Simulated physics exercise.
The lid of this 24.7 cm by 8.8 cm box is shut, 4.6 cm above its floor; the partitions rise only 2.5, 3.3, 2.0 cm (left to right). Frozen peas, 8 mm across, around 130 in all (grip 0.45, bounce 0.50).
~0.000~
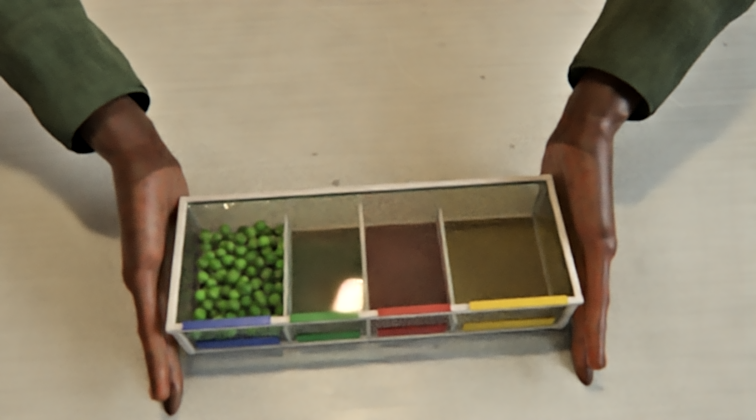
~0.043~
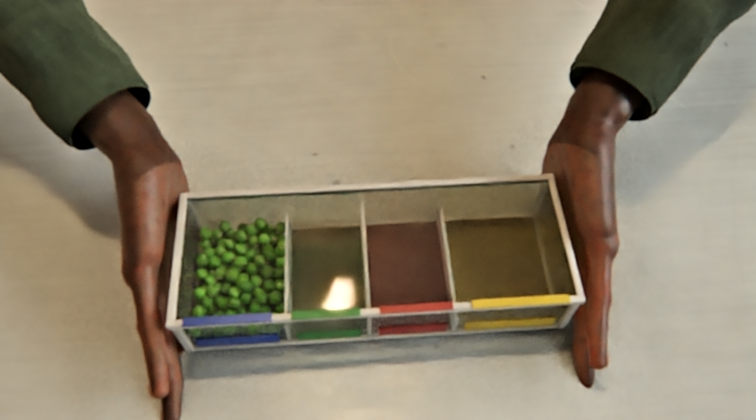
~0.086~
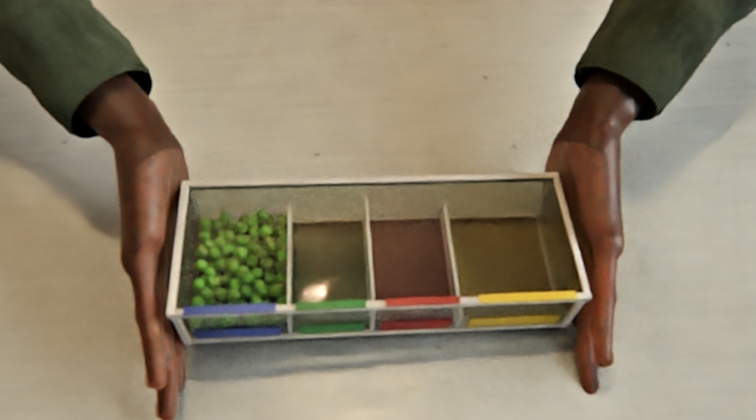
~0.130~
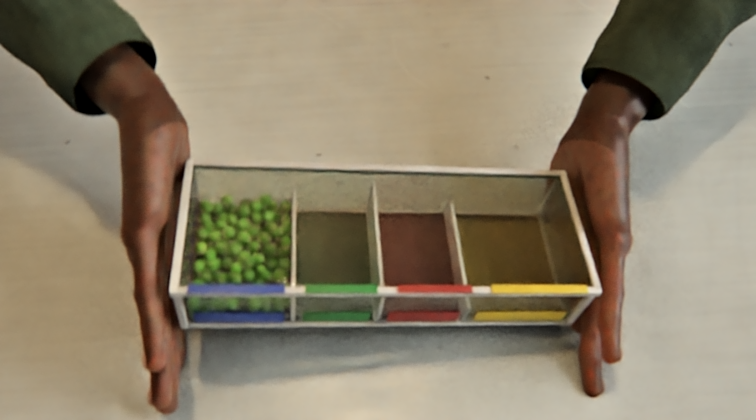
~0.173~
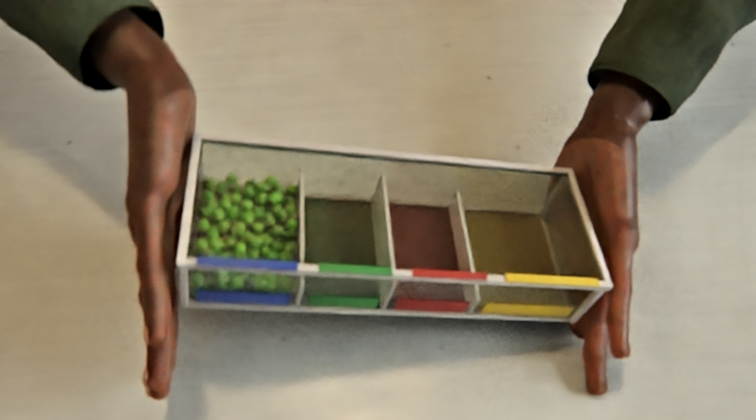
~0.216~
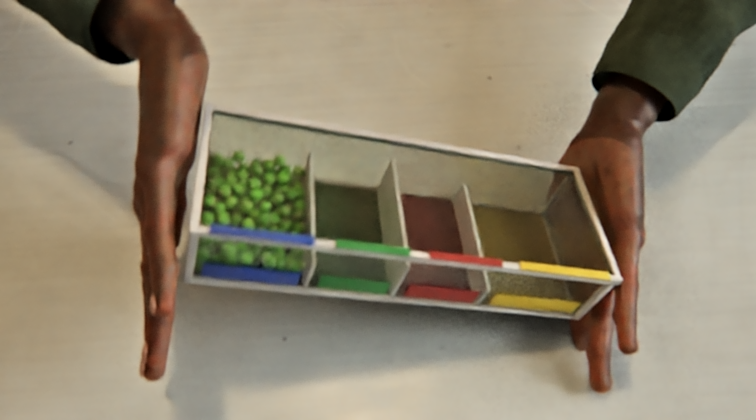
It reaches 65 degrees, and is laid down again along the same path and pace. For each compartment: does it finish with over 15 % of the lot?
Red compartment: Under; blue compartment: Over; green compartment: Over; yellow compartment: Under.
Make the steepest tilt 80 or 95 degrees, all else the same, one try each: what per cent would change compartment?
About 60 and 80 per cent.
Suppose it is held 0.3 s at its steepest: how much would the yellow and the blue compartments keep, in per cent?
In that case yellow 5; blue 65.
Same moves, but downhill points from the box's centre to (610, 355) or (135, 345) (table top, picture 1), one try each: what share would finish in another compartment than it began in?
About 40 and 0 per cent.
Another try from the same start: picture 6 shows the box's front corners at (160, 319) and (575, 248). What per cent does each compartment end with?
Red 0; blue 100; green 0; yellow 0.
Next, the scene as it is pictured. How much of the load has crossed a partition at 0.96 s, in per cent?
About 40 per cent.
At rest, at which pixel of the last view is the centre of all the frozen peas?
Around (289, 252).
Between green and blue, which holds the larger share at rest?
The blue compartment.
After 0.66 s, tilt 63 degrees; blue 80 %, green 20 %.
Then, at 0.96 s, tilt 25 degrees; red 5 %, blue 60 %, green 30 %, yellow 5 %.
Then, at 1.36 s, tilt 0 degrees; red 5 %, blue 60 %, green 30 %, yellow 5 %.
At rest (1.8 s), red 5 %, blue 60 %, green 30 %, yellow 5 %.
